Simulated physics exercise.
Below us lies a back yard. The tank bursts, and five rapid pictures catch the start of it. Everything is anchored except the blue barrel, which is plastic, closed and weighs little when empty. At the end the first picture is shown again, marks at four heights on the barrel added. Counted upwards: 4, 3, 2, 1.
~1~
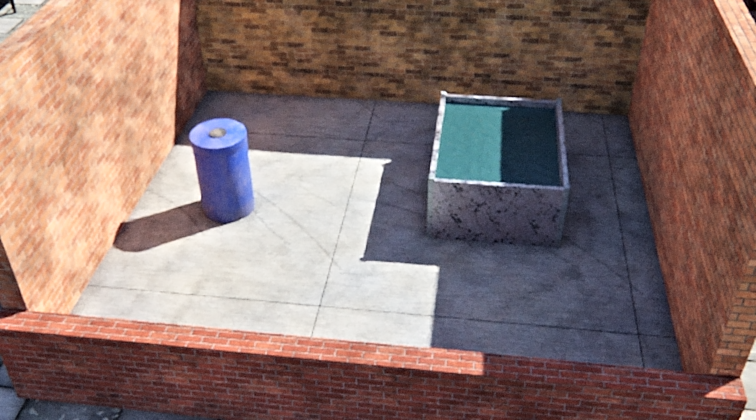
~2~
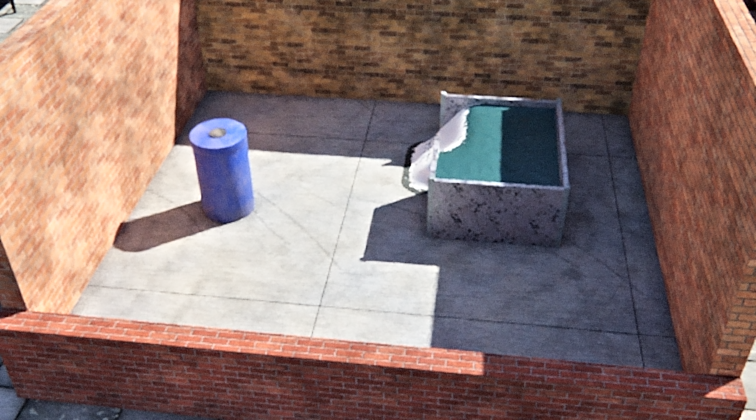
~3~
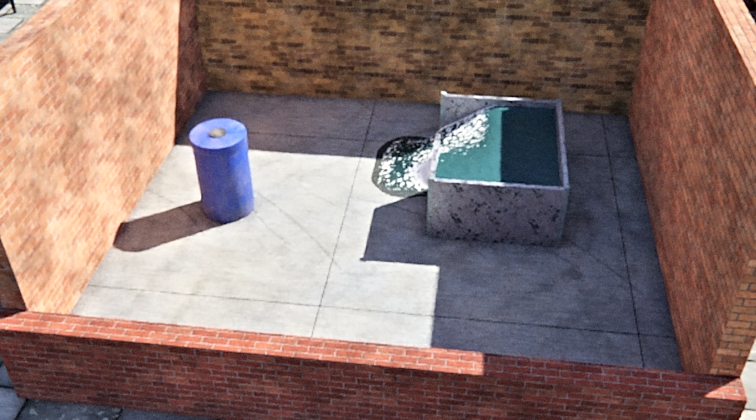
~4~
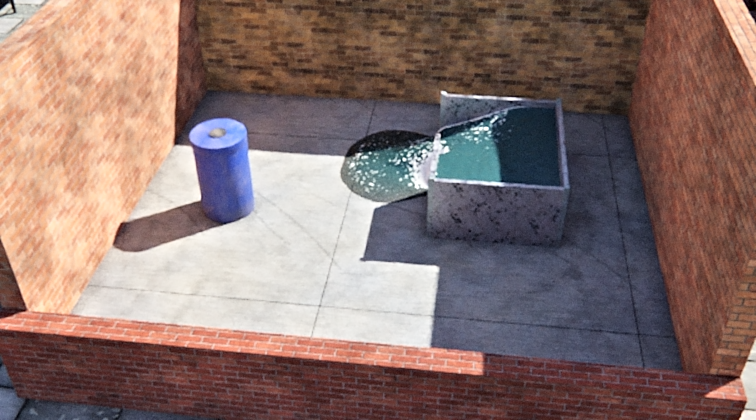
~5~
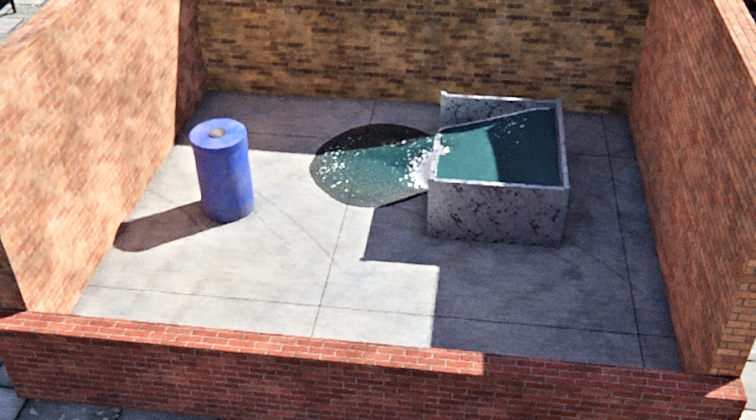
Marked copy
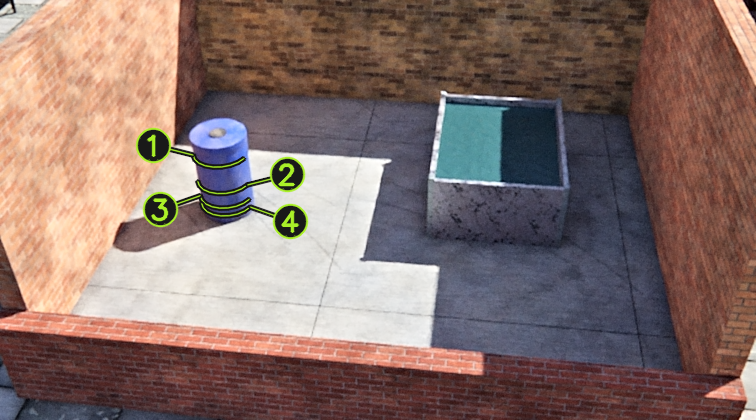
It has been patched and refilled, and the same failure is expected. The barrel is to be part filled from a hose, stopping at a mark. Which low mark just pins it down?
3.
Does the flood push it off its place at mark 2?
No, not at all.
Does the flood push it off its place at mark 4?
Yes, that goes wrong.
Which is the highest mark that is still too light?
4 it is.
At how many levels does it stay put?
Three of them.
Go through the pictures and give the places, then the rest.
Lid of the blue barrel at (218, 133); tank full, its middle at (499, 144).
Water covers 1 % of the ground, mostly out of sight from here.
Water covers 3 % of the ground and is seen nearest the barrel at (380, 175).
Water covers 5 % of the ground and is seen nearest the barrel at (347, 173).
Lid of the blue barrel at (218, 133); water covers 8 % of the ground and is seen nearest the barrel at (319, 174).
On the marked copy, 1 at (213, 167); 2 at (217, 193); 3 at (219, 208); 4 at (220, 215); from the bottom up 4, 3, 2, 1.
For mark 1, it does not move.
For mark 2, it does not move.
For mark 3, it does not move.
For mark 4, it is pushed about its own width away.
